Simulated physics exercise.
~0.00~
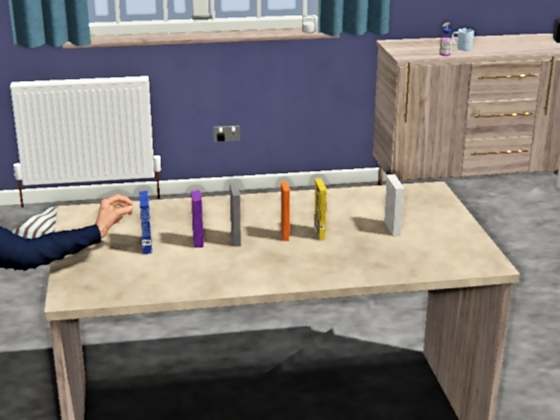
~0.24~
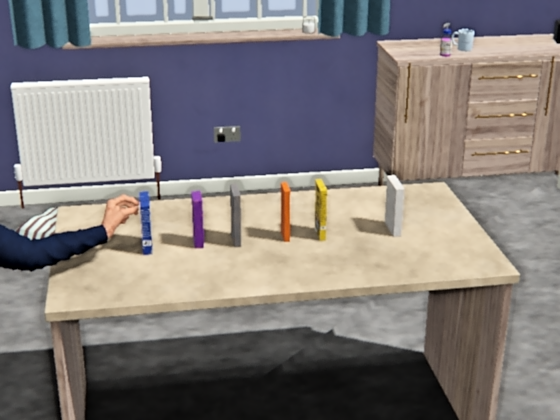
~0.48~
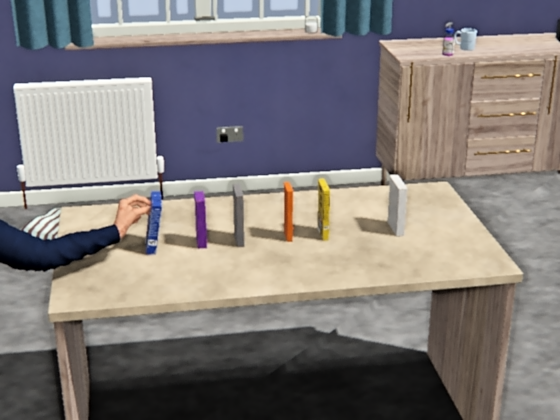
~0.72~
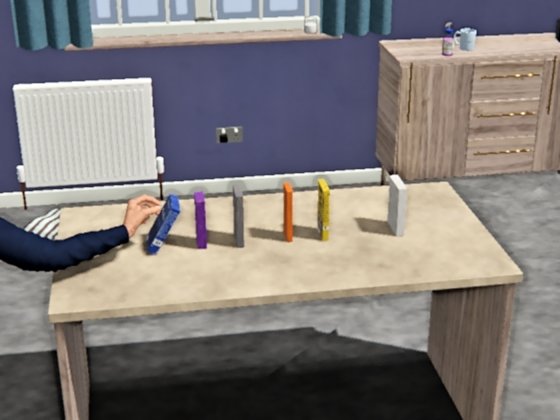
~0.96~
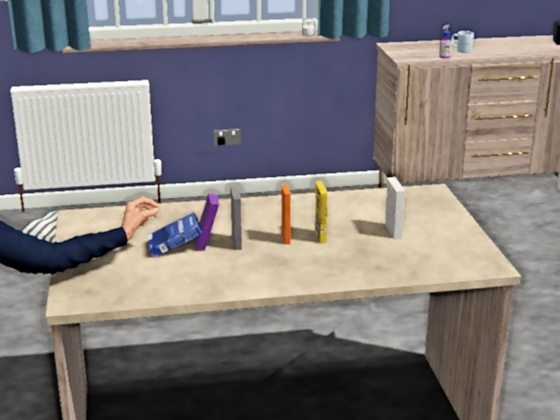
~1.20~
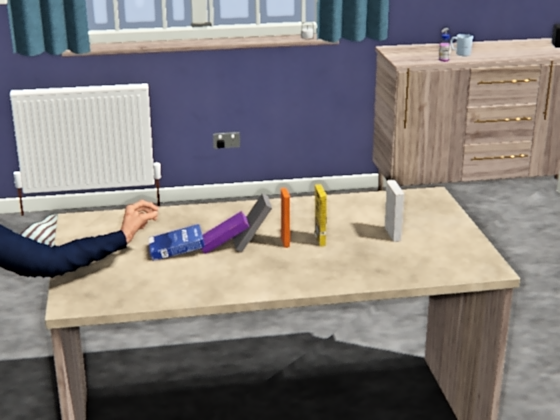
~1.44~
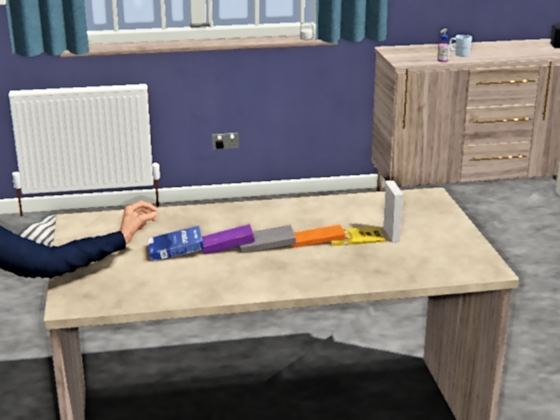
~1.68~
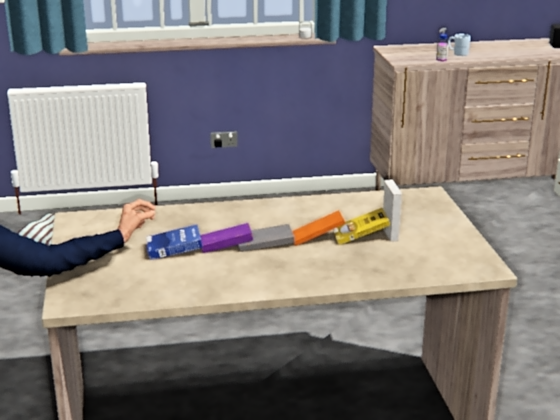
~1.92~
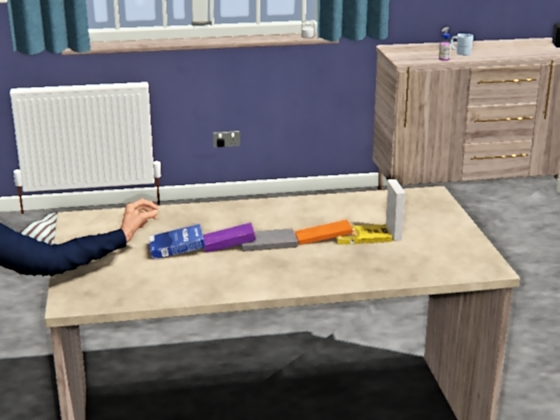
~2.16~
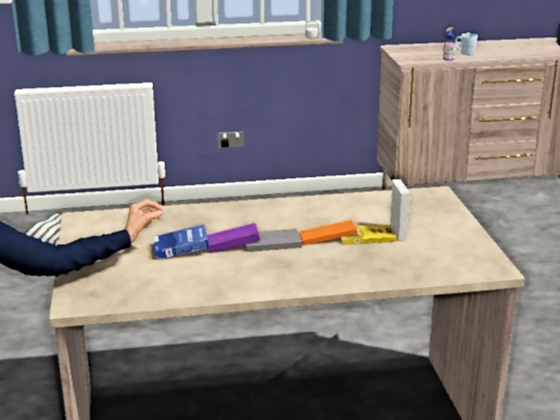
On a pale table in a room with purple walls, a blue packet, a purple board, a grey board, an orange board, a yellow packet and a white block stand upright in a row from left to right. A hand at the left nudges the top of the blue packet until it tips to the right. The packet drops onto the purple board, which topples into the grey one. The orange board and yellow packet go down in turn, shifting slightly as they settle. The five lie in an overlapping line, while the white block still stands and the hand hovers at the left.
